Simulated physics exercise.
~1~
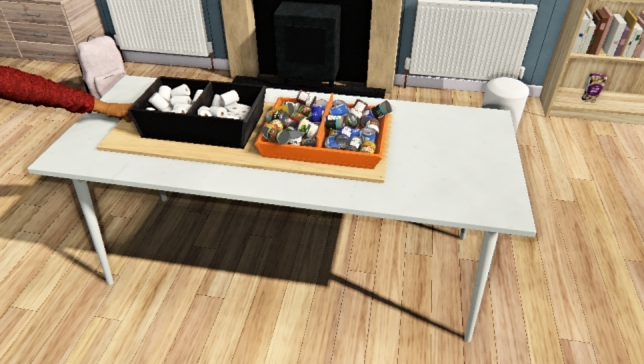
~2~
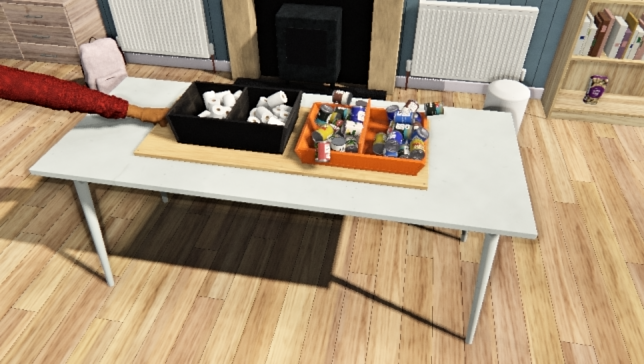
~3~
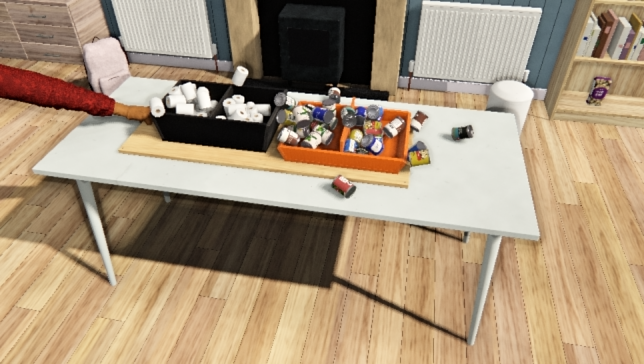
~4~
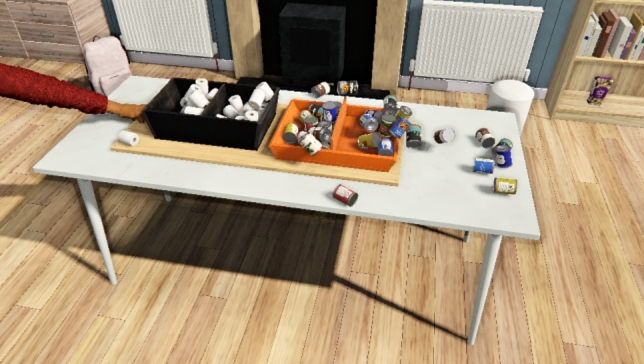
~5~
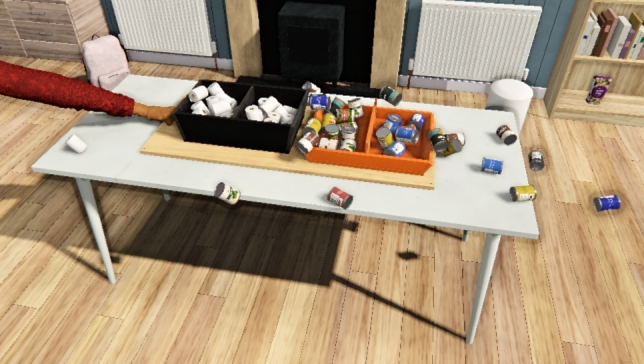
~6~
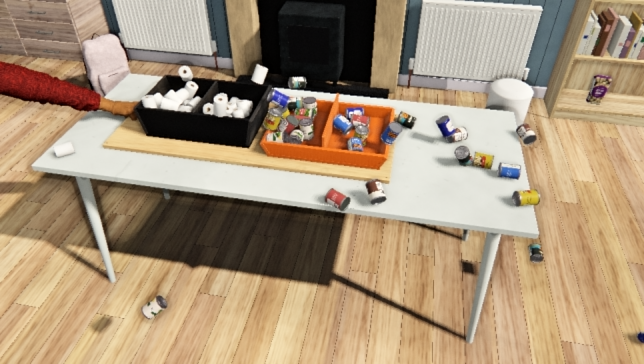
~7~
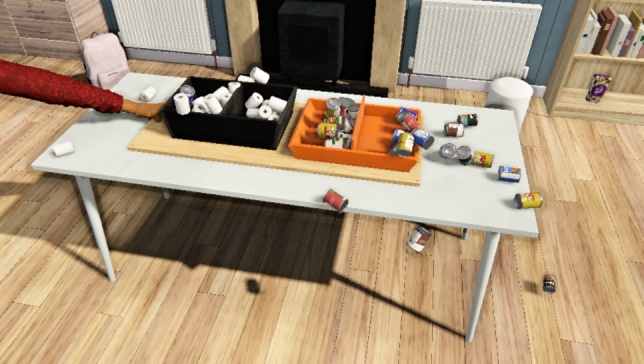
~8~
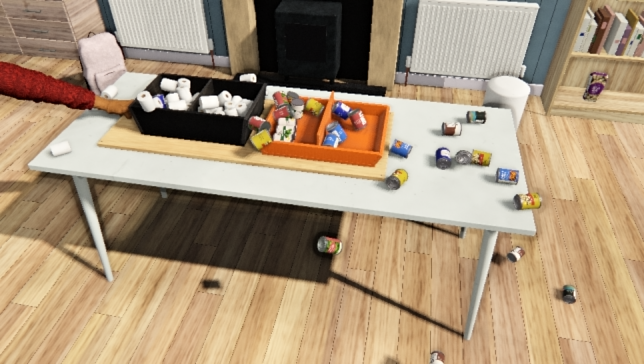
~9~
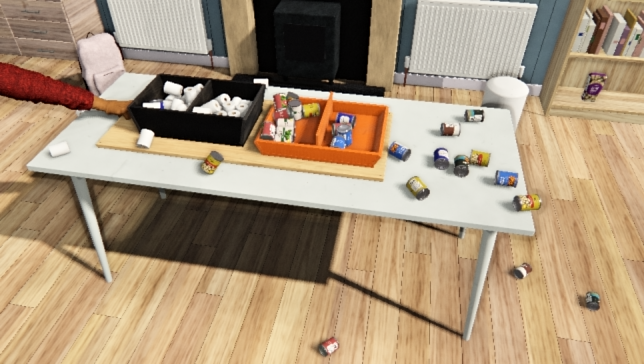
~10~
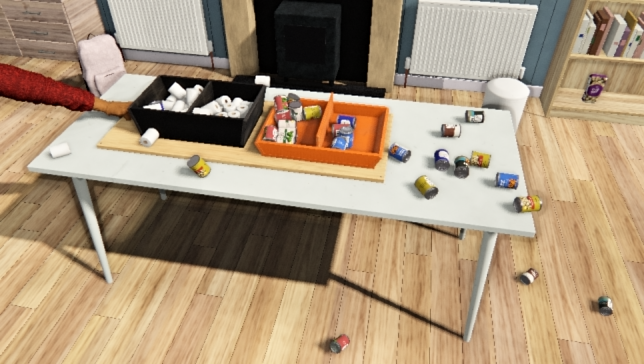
Living room, red-sleeved arm shaking two crates on a white table, tins and white rolls spilling onto tabletop and wooden floor.
